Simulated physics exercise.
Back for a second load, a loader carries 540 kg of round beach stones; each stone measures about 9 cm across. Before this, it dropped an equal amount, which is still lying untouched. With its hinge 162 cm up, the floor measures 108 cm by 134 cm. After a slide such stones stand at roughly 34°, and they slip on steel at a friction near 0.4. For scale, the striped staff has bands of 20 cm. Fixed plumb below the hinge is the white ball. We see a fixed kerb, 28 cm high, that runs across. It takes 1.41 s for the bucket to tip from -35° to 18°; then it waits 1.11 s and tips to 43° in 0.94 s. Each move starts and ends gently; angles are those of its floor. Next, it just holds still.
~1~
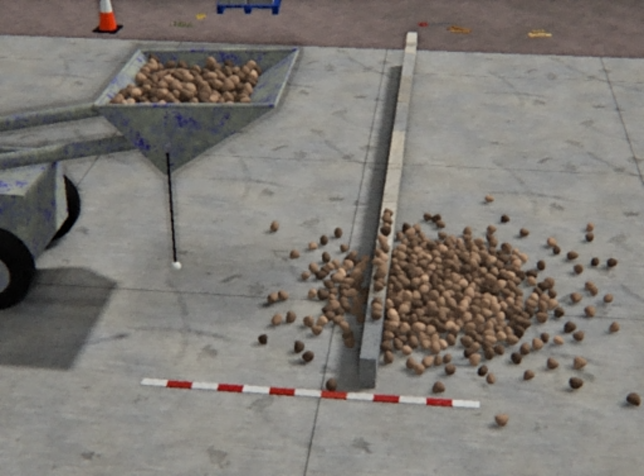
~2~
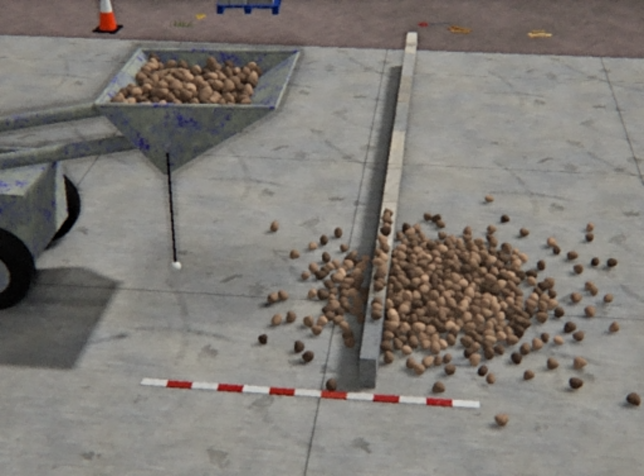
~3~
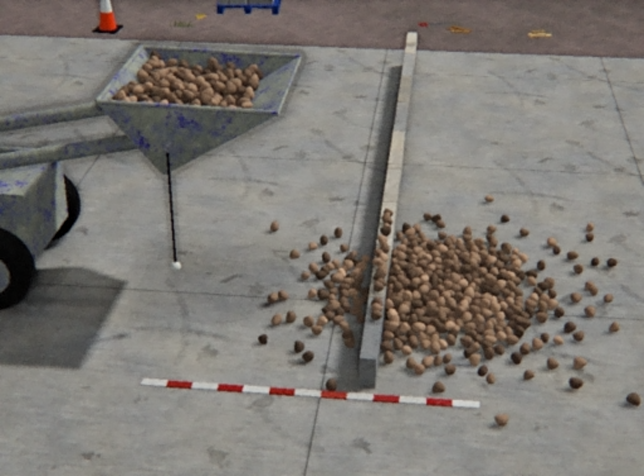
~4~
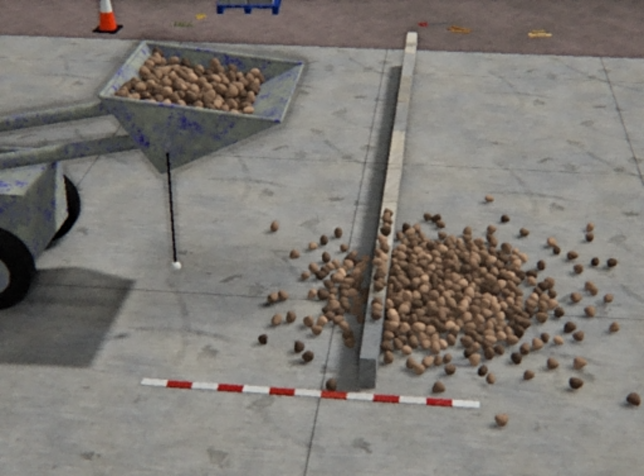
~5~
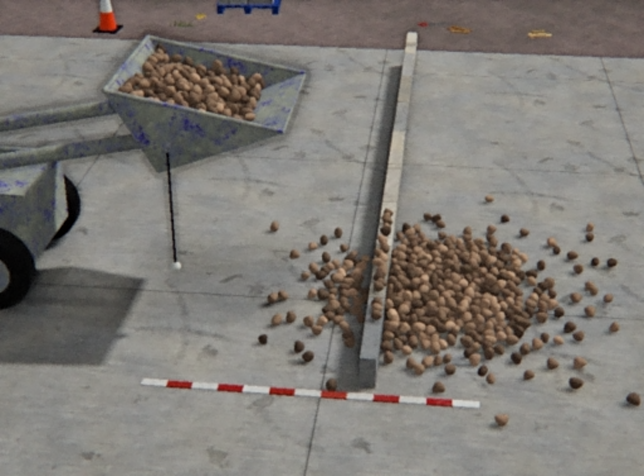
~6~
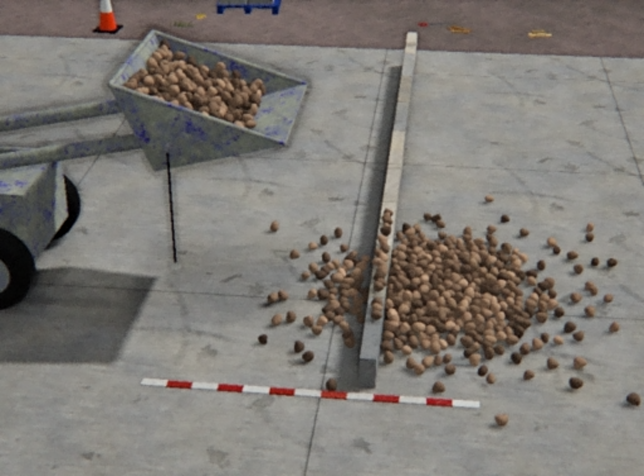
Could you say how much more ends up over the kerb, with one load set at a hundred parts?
I'd put it at 1 parts in every hundred.
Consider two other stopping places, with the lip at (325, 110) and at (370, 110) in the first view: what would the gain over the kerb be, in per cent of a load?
Near 45 in a hundred first, near 95 in a hundred second.
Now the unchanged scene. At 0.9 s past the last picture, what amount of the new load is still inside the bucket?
Around 95 in a hundred.
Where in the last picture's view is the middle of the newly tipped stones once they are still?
Middle: Approx. (331, 278) px.
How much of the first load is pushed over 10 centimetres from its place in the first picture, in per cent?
Estimate: 5 %, roughly.
Then, 0.5 s after the last picture the floor is at 10°; in per cent of one load, 100 in the bucket, 15 on this side of the kerb, 85 over the kerb; the foremost stones are past the picture's edge.
Then, 0.9 s after the last picture the floor is at 18°; in per cent of one load, 94 in the bucket, 21 on this side of the kerb, 85 over the kerb; the foremost stones are past the picture's edge.
Then, 3.3 s after the last picture the floor is at 43°; in per cent of one load, 0 in the bucket, 114 on this side of the kerb, 85 over the kerb; the foremost stones are past the picture's edge.
Then, 6.2 s after the last picture the floor is at 43°; in per cent of one load, 0 in the bucket, 114 on this side of the kerb, 85 over the kerb; the foremost stones are past the picture's edge. Net gain over the kerb, 1.
